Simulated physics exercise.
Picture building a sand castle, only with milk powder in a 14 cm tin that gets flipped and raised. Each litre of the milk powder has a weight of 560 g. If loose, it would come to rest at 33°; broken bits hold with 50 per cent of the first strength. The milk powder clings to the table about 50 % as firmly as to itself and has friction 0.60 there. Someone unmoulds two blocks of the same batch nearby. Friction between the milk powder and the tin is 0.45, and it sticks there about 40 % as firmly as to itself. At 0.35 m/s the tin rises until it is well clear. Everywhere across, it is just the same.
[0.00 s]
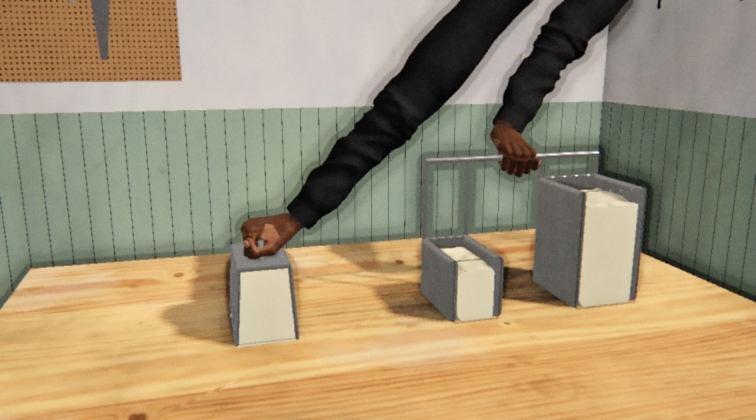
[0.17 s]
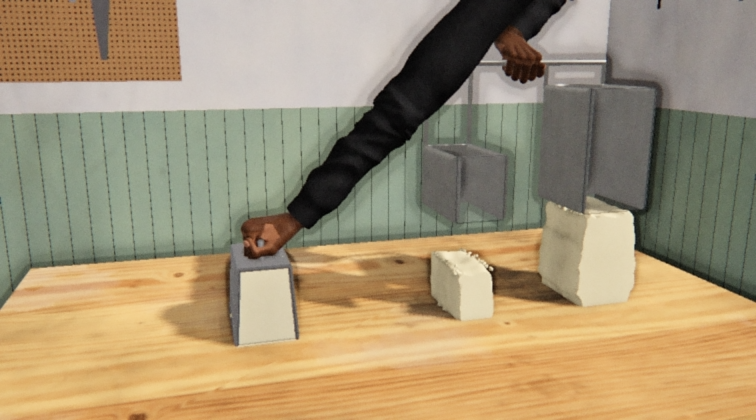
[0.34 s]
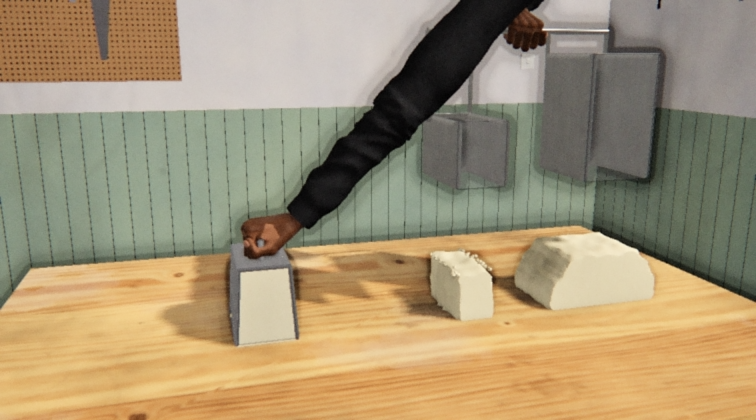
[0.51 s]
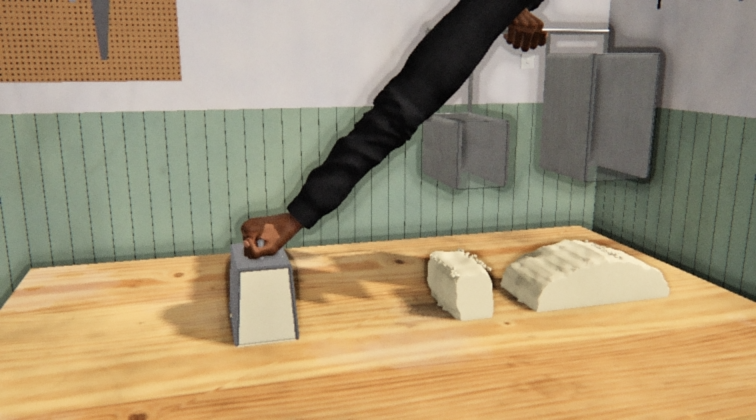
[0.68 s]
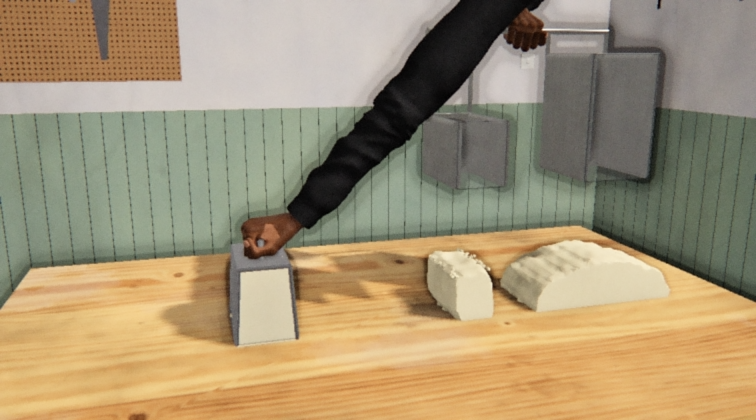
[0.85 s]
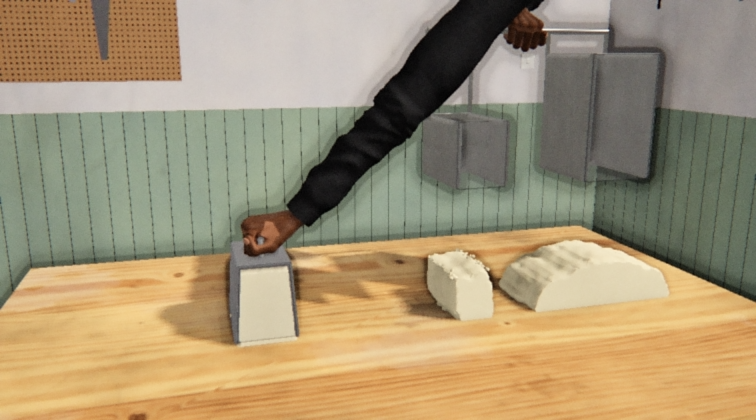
We see one hand resting on a grey tin of pale powder at left while another lifts two grey moulds off blocks at right; the larger block slumps into a low mound, and the smaller keeps its shape with crumbling edges.
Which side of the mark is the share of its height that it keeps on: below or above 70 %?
It is below.
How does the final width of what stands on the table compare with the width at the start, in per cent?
About 210 per cent.
After 1.09 s, the tin is up by 8.4 cm.
After 1.37 s, the tin is up by 18 cm; what stands on the table is 52 % of the tin's depth.
After 1.65 s, the tin is up by 26 cm; what stands on the table is 50 % of the tin's depth.
After 1.93 s, the tin is up by 26 cm; what stands on the table is 50 % of the tin's depth.
After 2.03 s, the tin is up by 26 cm; what stands on the table is 50 % of the tin's depth.
